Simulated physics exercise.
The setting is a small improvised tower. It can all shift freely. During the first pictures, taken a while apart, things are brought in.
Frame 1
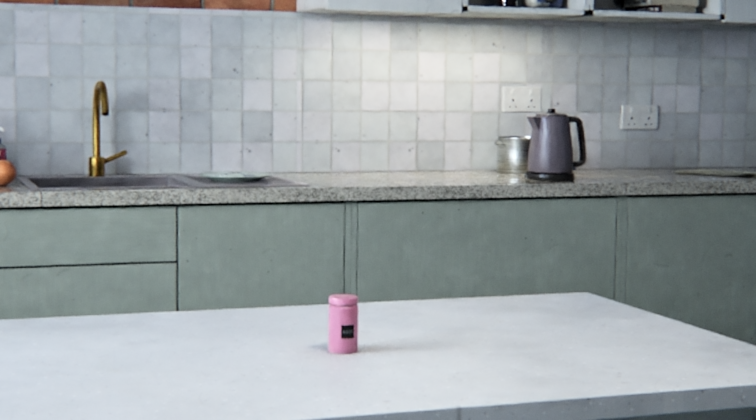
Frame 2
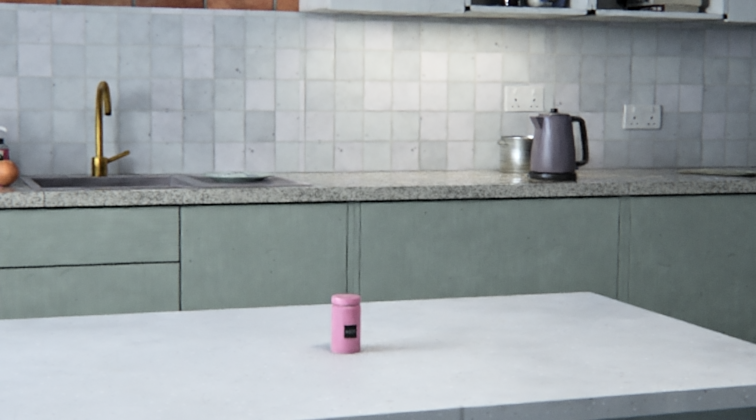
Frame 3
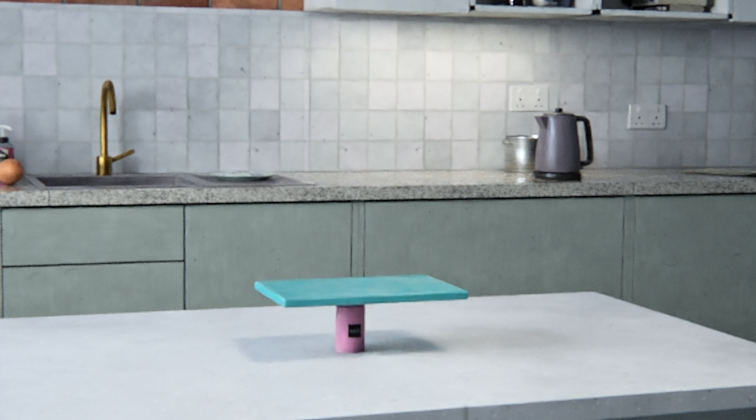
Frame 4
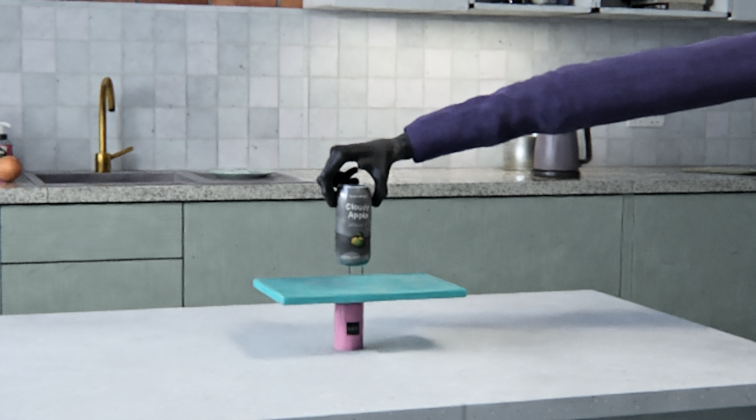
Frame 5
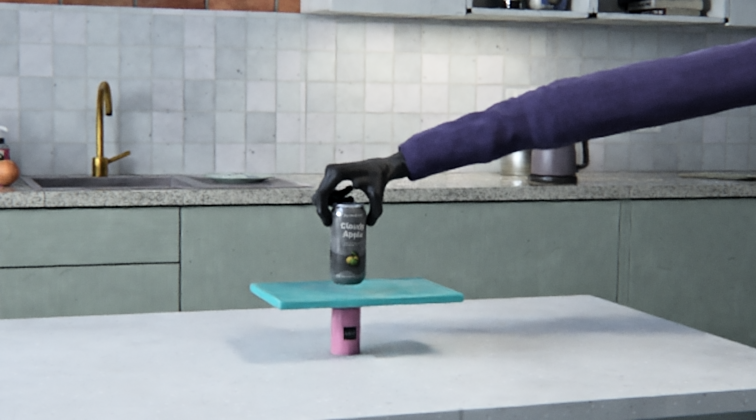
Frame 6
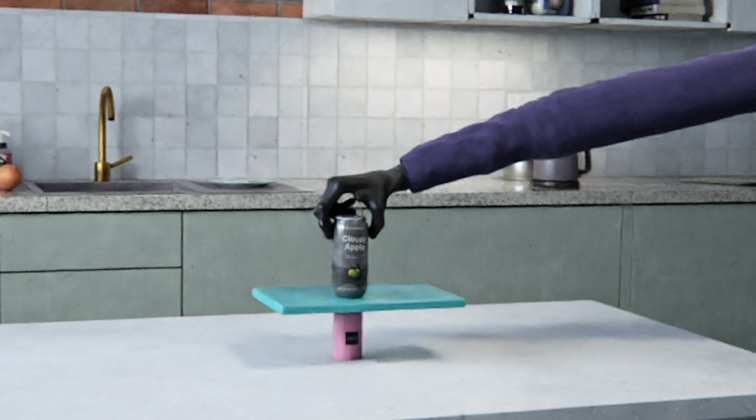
A gloved hand lowers a grey can onto a turquoise board atop a pink canister.
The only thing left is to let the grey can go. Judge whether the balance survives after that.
Most likely nothing will tip.
Then, 0.30 s past the last view, nothing moves.
Then, 0.70 s past the last view, grey can resting near (350, 257).
Finally, all 3 still in place. Final places as the last picture's camera would see them, grey can near (350, 257). The stack keeps its balance.
